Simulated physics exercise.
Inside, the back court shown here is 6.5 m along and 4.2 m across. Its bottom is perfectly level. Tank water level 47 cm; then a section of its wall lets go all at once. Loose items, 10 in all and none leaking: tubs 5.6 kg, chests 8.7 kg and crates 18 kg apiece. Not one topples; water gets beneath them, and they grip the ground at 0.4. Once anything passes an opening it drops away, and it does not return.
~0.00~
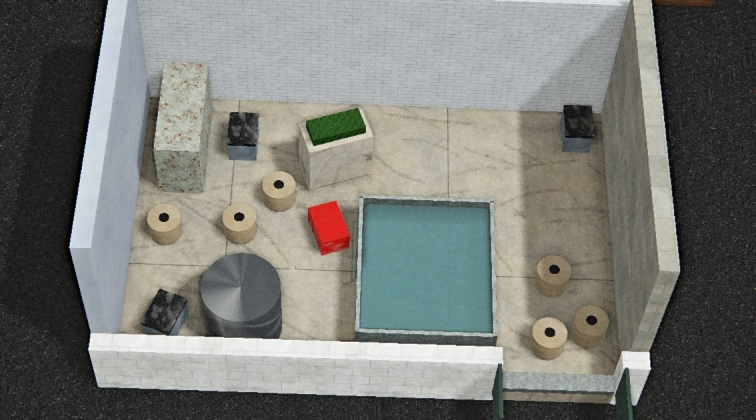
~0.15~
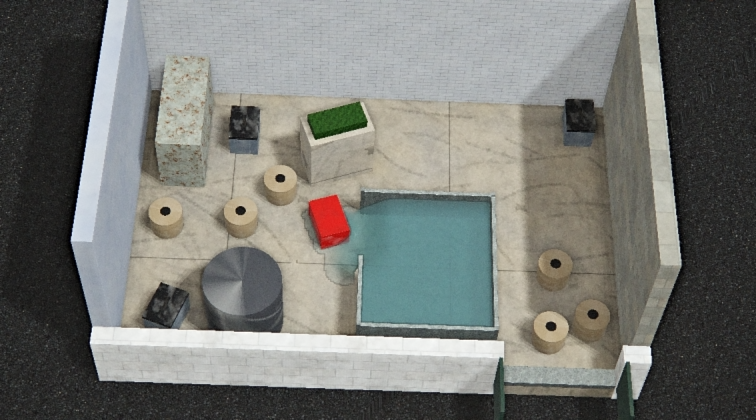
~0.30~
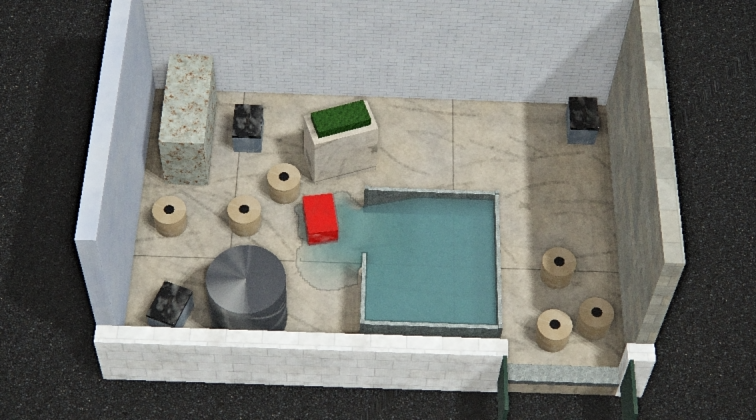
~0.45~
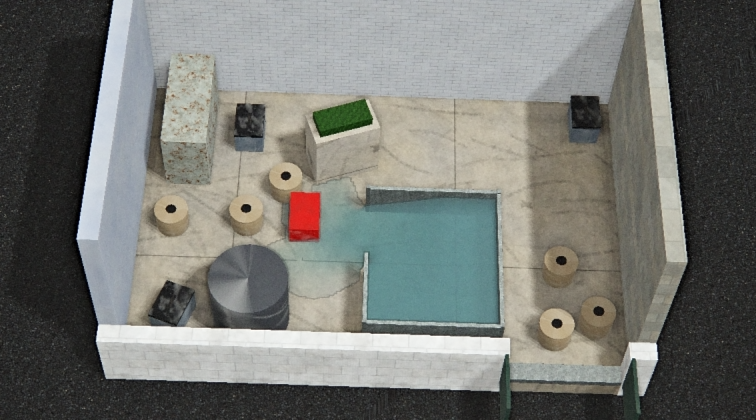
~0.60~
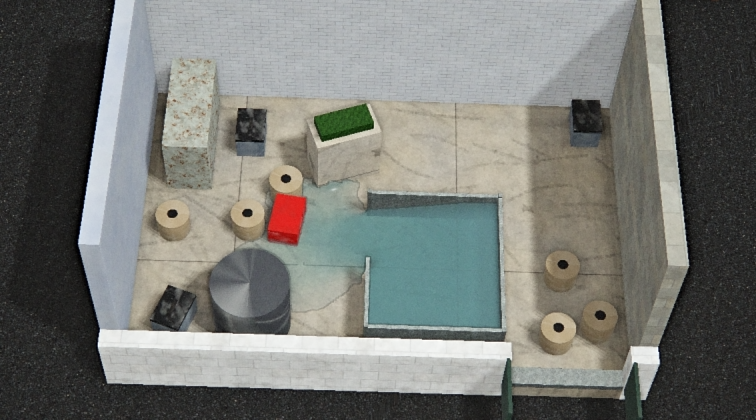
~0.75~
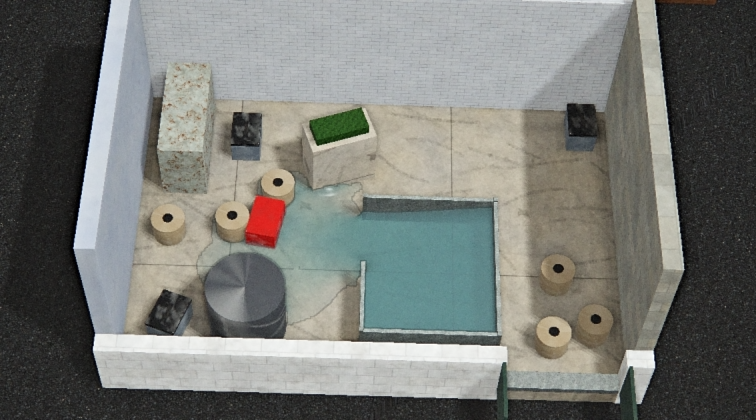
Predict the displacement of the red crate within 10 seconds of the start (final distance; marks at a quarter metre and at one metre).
It comes to rest far off.
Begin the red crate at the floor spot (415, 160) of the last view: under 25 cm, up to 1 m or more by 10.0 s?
As it turns out, it barely budges.
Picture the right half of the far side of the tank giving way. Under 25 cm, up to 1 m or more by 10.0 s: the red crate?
Under that change, the red crate keeps its spot.
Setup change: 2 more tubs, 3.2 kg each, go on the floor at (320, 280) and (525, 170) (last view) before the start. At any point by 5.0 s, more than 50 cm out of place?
Well, the first one is higher and the other lower.
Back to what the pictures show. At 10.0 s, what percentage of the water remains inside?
Remaining: Approx. 98 per cent.
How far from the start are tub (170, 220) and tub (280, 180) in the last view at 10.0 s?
In that order: 100 cm, 250 cm.
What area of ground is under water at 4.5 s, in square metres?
Near 18 m2 in all.
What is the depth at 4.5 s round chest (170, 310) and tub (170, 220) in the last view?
Depths: Near 14 cm, then near 14 cm.
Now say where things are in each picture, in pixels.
The first frame shows the red crate at (329, 222) rests on the ground; 3.4 m2 under water; 0 of 10 have shifted.
The second frame shows the red crate at (329, 215) rests on the ground; 3.8 m2 under water; 0 of 10 have shifted.
The third frame shows the red crate at (320, 213), on the bottom, 18 cm from its start; 4.2 m2 under water; 1 of 10 have shifted.
The fourth frame shows the red crate at (305, 211) rests on the ground, 42 cm from its start; 4.9 m2 under water; 1 of 10 have shifted.
The fifth frame shows the red crate at (287, 214), on the bottom, 68 cm from its start; water covers 5.6 m2; 1 of 10 have shifted.
The sixth frame shows the red crate at (265, 216) rests on the ground, 91 cm from its start; 6.2 m2 under water; 3 of 10 have shifted.
After 2.0 s the red crate is near (185, 196), 2.0 m from its start, afloat; 0 of 10 are out; 4 afloat.
After 4.5 s the red crate is near (202, 217), 1.7 m from its start, afloat; 0 of 10 are out; 5 afloat.
After 7.0 s the red crate is near (250, 179), 1.3 m from its start, afloat; 0 of 10 are out; 5 afloat.
After 10.0 s the red crate is near (357, 110), 1.9 m from its start, afloat; 0 of 10 are out; 7 afloat.
